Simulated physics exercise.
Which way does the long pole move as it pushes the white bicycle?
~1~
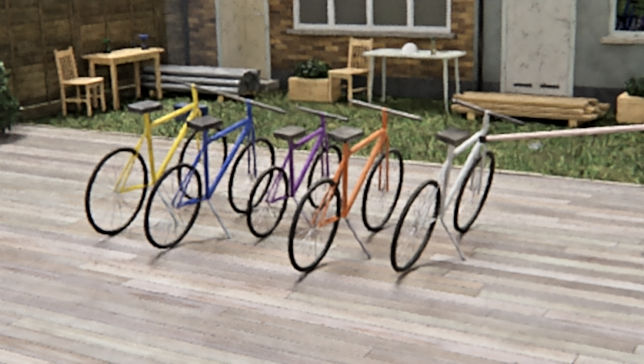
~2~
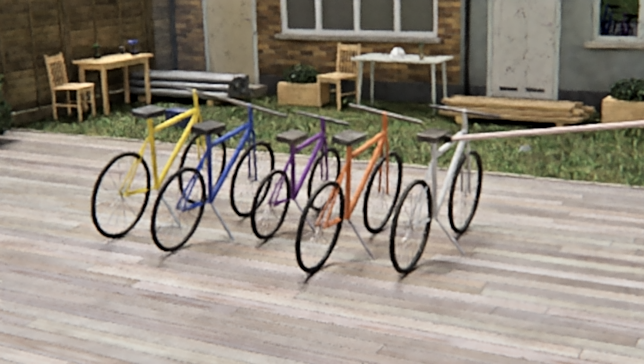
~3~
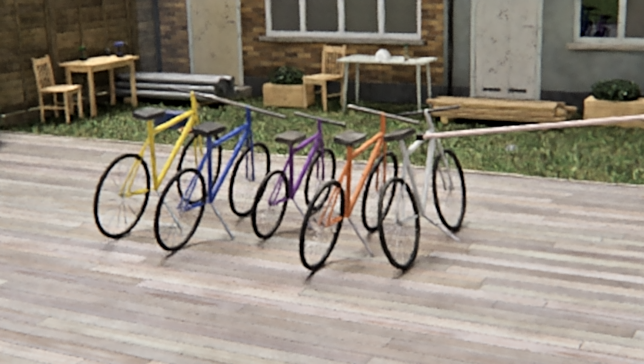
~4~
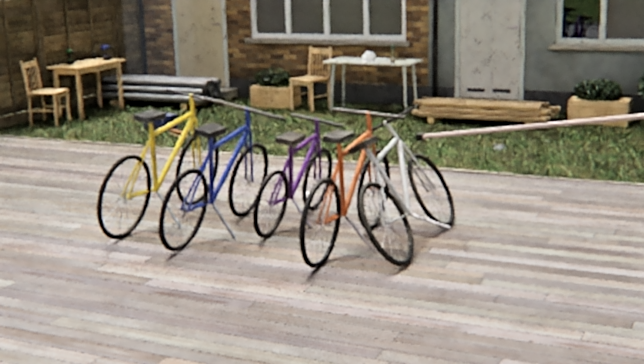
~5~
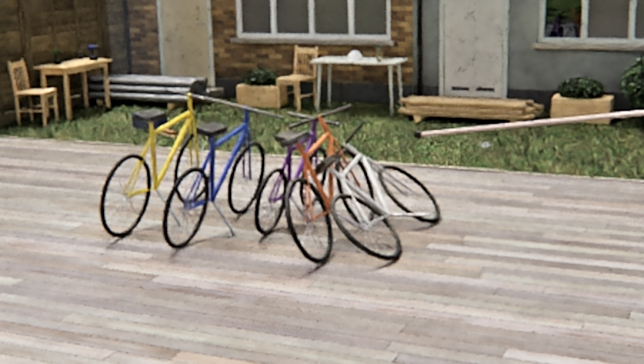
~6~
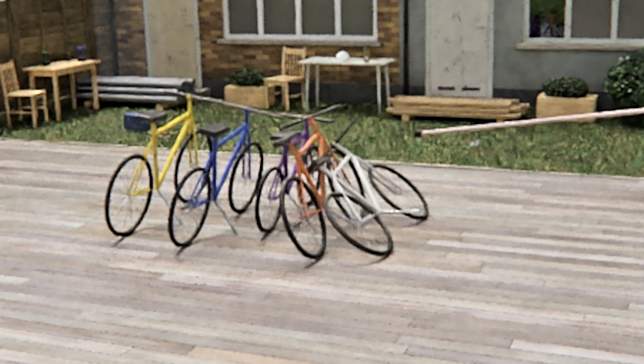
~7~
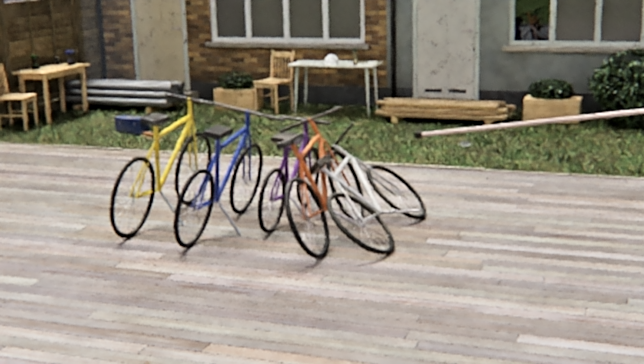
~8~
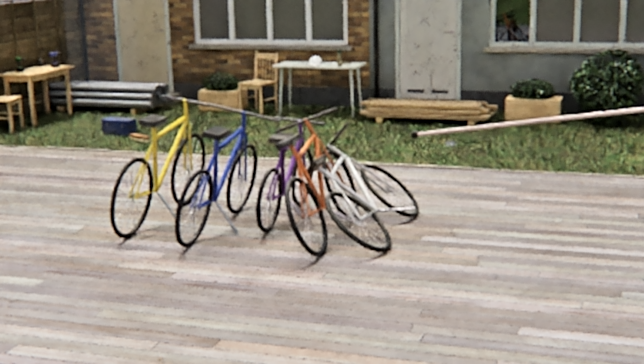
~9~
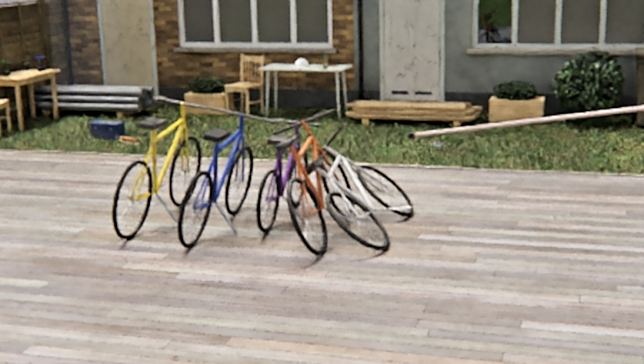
The pole moves to the left, toward the row of bicycles.
We see five parked bicycles in a row on a wooden deck as a long pole pushes the white one at the right end. It tips left into the orange bicycle, which leans over against the purple one, while the purple, blue and yellow bicycles stay standing.
